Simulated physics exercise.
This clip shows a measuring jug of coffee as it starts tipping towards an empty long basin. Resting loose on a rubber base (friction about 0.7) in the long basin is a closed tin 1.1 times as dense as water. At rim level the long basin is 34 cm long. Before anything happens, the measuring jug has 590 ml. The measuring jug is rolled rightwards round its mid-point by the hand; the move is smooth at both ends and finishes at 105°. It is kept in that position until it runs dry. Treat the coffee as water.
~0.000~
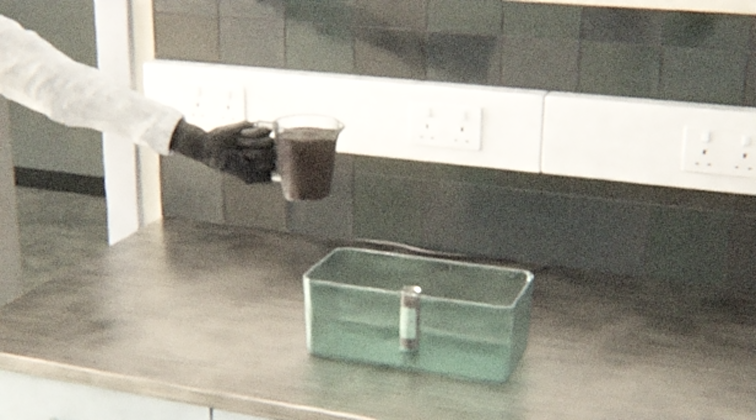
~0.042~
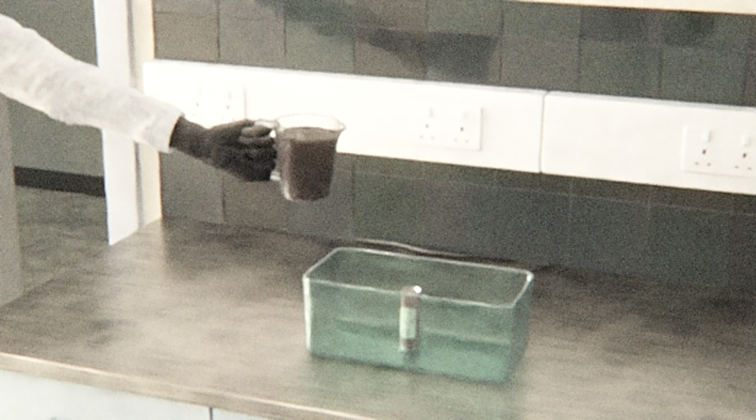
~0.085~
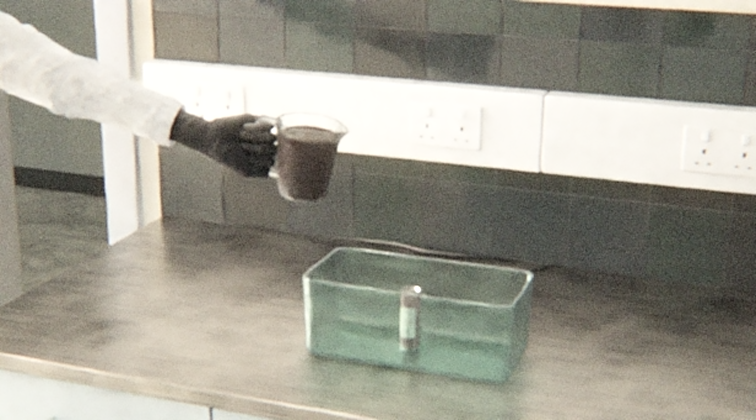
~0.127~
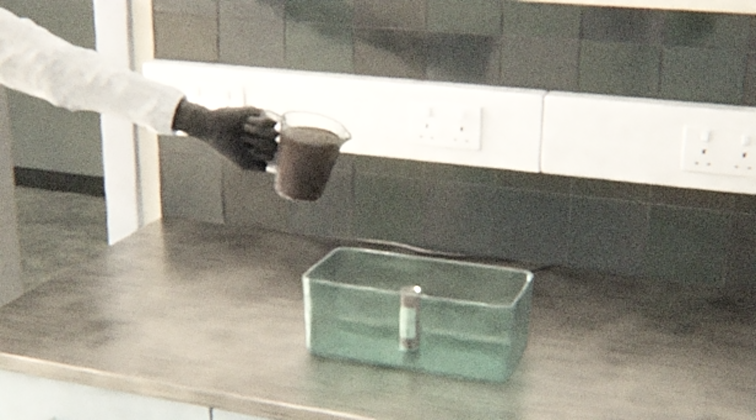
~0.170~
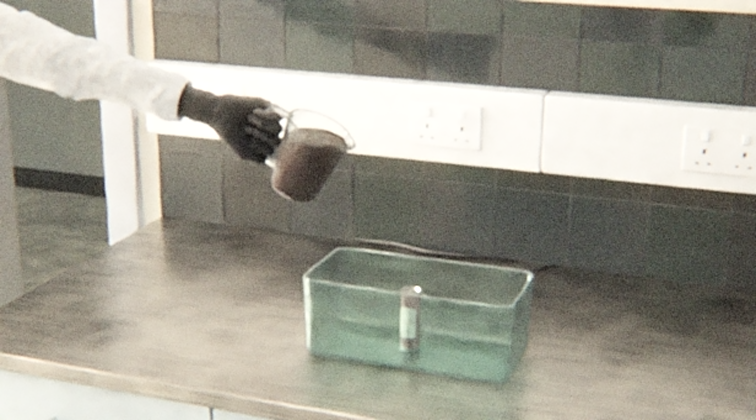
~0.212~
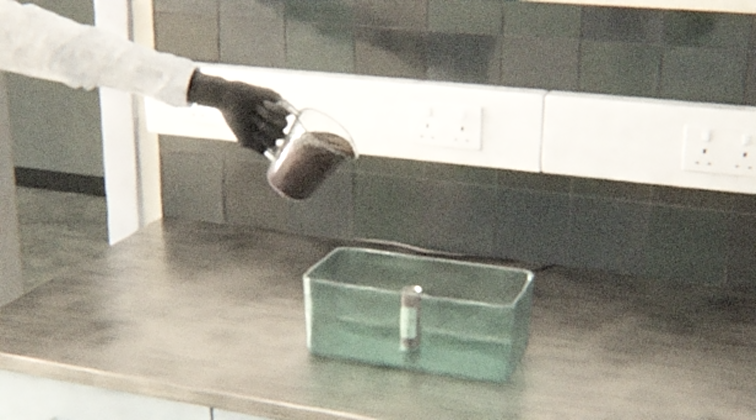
At the start, a dark-gloved hand holds a clear measuring jug of dark coffee upright, above and to the left of a greenish see-through basin on a counter. The hand then rolls the jug steadily rightwards to a clear slant, and the coffee shifts towards its lip while the basin stays still.
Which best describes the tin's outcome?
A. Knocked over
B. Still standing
A.
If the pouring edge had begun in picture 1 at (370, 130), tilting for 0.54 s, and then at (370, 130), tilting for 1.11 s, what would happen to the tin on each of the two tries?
Trial 1 - tin stays standing; trial 2 - tin stays standing.
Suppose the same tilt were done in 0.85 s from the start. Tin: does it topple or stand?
It tumbles over, then.
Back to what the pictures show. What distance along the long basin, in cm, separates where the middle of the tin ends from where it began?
Looks like roughly 9.5 cm in total.
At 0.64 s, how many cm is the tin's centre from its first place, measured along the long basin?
I'd put it at around 4 centimetres.
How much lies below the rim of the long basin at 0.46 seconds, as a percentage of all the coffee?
Some 14 per cent.
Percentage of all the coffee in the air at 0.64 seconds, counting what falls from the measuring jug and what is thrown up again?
20 in a hundred, give or take.
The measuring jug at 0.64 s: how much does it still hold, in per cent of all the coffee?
Roughly 10 per cent.
Then, 0.46 s in, the tilt is 99° and 50 per cent is still to pour; the tin stands where it began.
Then, 0.64 s in, the tilt is 105° and 11 per cent is still to pour; the tin leans 17°.
Then, 0.83 s in, the tilt is 105° and 1 per cent is still to pour; the tin lies on its side.
Then, 1.04 s in, the tilt is 105° and 0 per cent is still to pour; the tin lies on its side.
Finally, the tin lies on its side.
